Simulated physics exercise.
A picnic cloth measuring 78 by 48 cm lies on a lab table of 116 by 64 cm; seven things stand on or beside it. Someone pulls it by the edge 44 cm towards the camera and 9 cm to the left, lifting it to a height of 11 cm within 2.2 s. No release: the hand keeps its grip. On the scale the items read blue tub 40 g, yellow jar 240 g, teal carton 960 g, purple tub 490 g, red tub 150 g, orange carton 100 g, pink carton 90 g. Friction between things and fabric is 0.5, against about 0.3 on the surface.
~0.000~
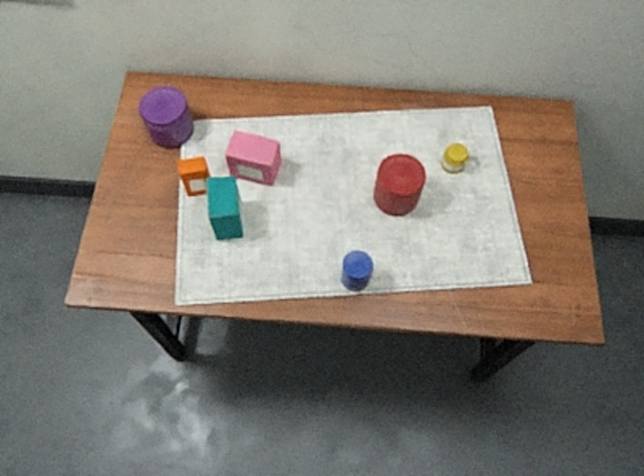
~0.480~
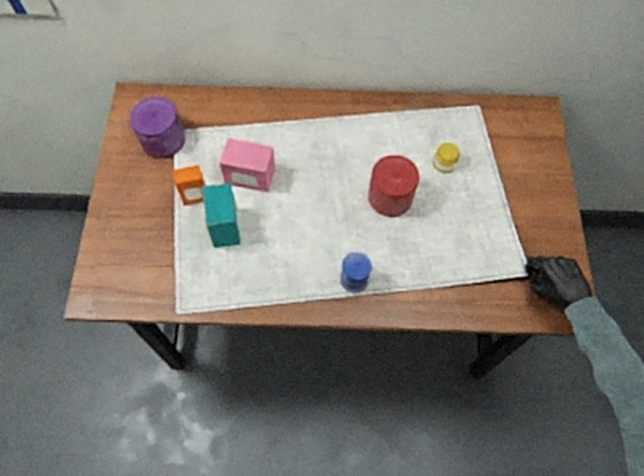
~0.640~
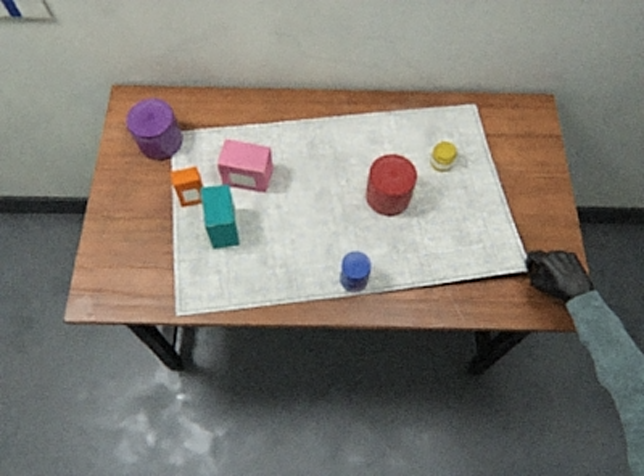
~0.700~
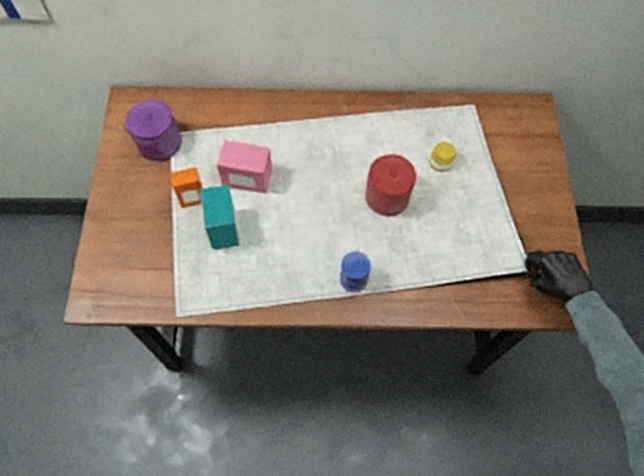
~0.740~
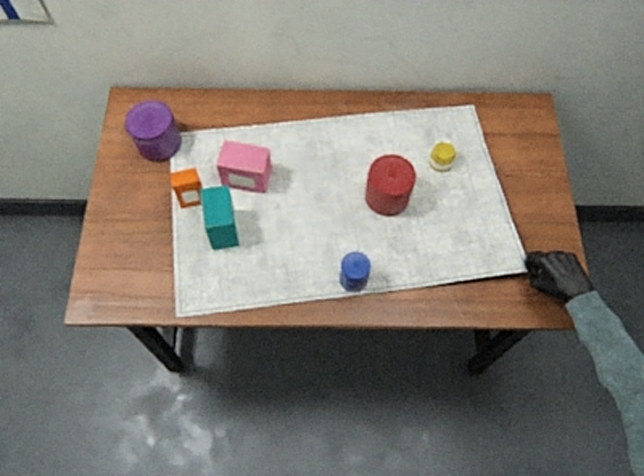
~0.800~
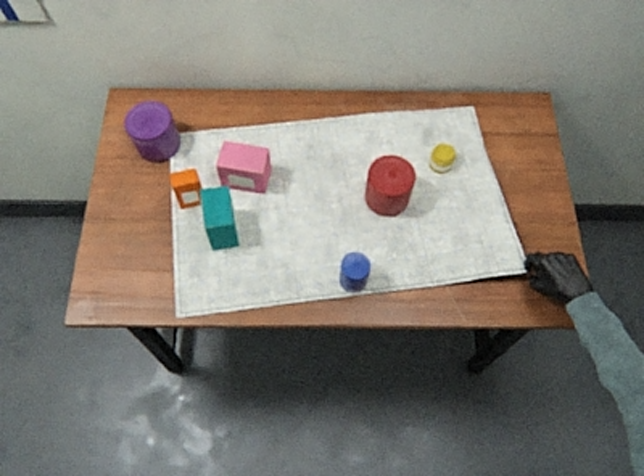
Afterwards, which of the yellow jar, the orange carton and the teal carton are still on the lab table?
The yellow jar is gone, the orange carton is still there, the teal carton is still there.
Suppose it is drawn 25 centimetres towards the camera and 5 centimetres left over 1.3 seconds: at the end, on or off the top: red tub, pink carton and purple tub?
In that case red tub holds on, pink carton holds on and purple tub holds on.
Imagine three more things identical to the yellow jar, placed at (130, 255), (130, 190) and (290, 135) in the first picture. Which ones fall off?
By position: On, on, on.
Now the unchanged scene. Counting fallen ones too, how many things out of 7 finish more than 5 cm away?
Counted result: 6.
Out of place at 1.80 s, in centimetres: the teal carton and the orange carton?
For the teal carton, 4 centimetres, and for the orange carton, 6 centimetres.
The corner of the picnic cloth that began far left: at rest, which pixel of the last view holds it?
It ends up approximately at (346, 176).
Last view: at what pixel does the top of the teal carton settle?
Around (273, 256).
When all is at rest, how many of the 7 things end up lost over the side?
I make it 3.
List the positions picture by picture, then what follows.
The first frame shows yellow jar (457, 151); orange carton (192, 165); teal carton (222, 196); picnic cloth corners (176, 305) (491, 107) (531, 284).
The second frame shows picnic cloth corners (177, 314) (479, 106); grip (530, 275).
The third frame shows picnic cloth corners (177, 316) (475, 105); grip (530, 270).
The fourth frame shows picnic cloth corners (177, 317) (474, 105); grip (529, 270).
The fifth frame shows picnic cloth corners (177, 317) (474, 106); grip (529, 271).
The sixth frame shows yellow jar (445, 151); orange carton (184, 177); teal carton (216, 206); picnic cloth corners (177, 318) (473, 107); grip (529, 272).
After 1.3 s, 100 % of the picnic cloth is still over the top; yellow jar 12 cm off its start, orange carton 1 cm off its start, red tub 7 cm off its start.
After 1.8 s, 85 % of the picnic cloth is still over the top; yellow jar 27 cm off its start, orange carton 6 cm off its start, teal carton 3 cm off its start.
After 2.3 s, 70 % of the picnic cloth is still over the top; yellow jar 42 cm off its start at (500, 314), orange carton 14 cm off its start at (243, 188), teal carton 9 cm off its start at (251, 231).
After 2.8 s, 40 % of the picnic cloth is still over the top; yellow jar over the edge, orange carton 24 cm off its start, teal carton 16 cm off its start.
After 4.4 s, 40 % of the picnic cloth is still over the top; yellow jar over the edge, orange carton 25 cm off its start at (290, 209), teal carton 17 cm off its start at (273, 256), red tub over the edge.
